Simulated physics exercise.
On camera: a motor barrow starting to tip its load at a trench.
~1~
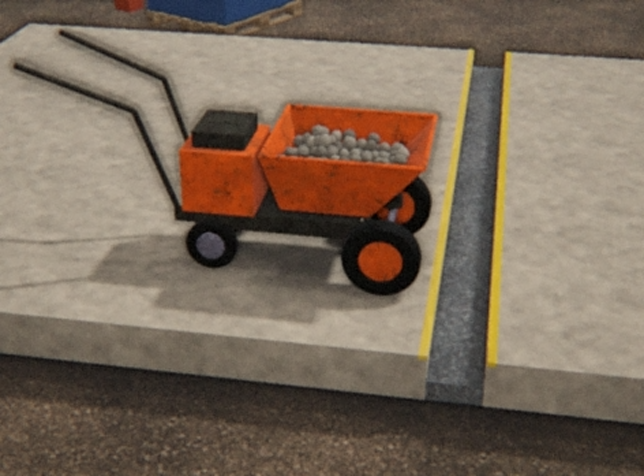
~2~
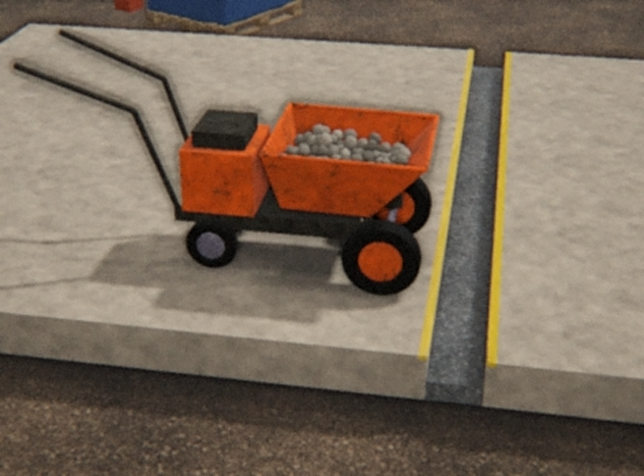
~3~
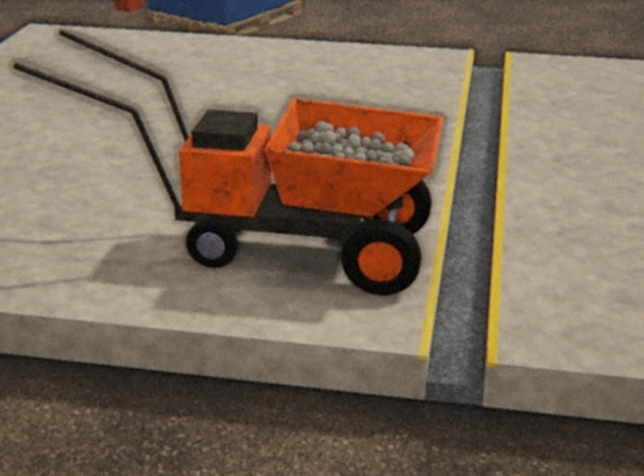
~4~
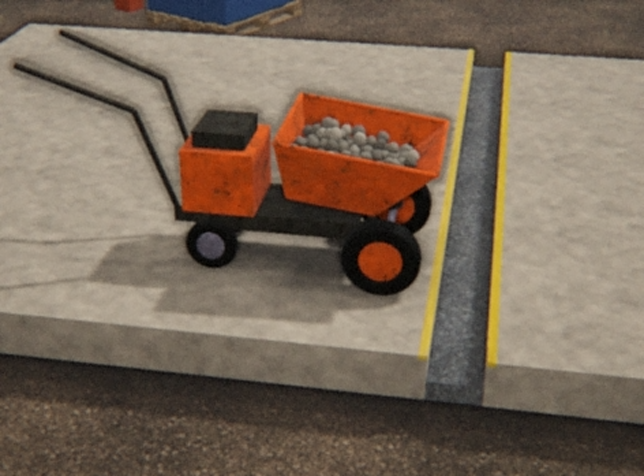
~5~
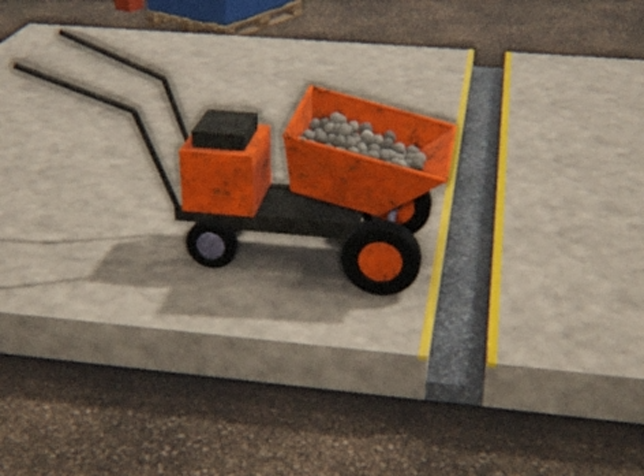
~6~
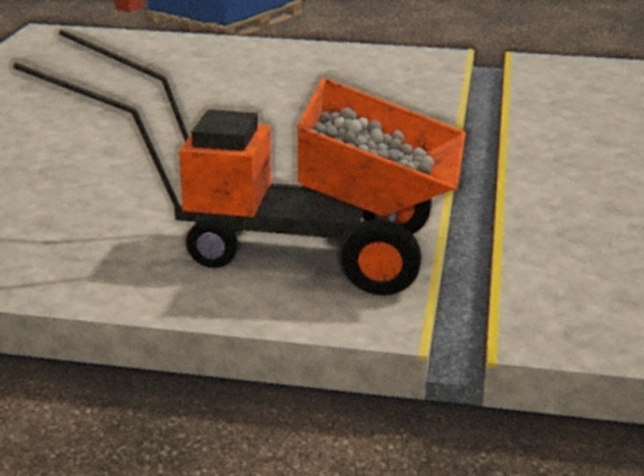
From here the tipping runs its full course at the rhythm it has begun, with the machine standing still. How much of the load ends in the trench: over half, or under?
In the trench: Only the smaller part.
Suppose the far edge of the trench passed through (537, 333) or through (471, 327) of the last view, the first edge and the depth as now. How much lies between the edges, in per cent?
The first gives 80 %, the second 0 %.
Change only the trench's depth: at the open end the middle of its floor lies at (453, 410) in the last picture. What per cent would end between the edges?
Some 0 per cent.
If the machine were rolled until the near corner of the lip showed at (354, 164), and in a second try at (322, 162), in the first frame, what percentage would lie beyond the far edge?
About 0 and 0 per cent.
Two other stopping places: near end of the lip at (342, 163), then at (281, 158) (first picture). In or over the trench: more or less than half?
In turn: More than half; below a half.
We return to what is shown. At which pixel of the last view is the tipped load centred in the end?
Close to (549, 271).
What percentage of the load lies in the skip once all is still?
About 5 per cent.
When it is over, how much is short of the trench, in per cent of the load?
Near 0 %.
Soon, skip tipped steeply; all in the skip.
A while on, skip tipped right over; most in the skip; about a quarter beyond it; a stray few falling.
Towards the end, skip tipped right over; a small part in the skip; most beyond it.
Finally, skip tipped right over; a small part in the skip; a stray few in or heaped over the trench; nearly all beyond it.
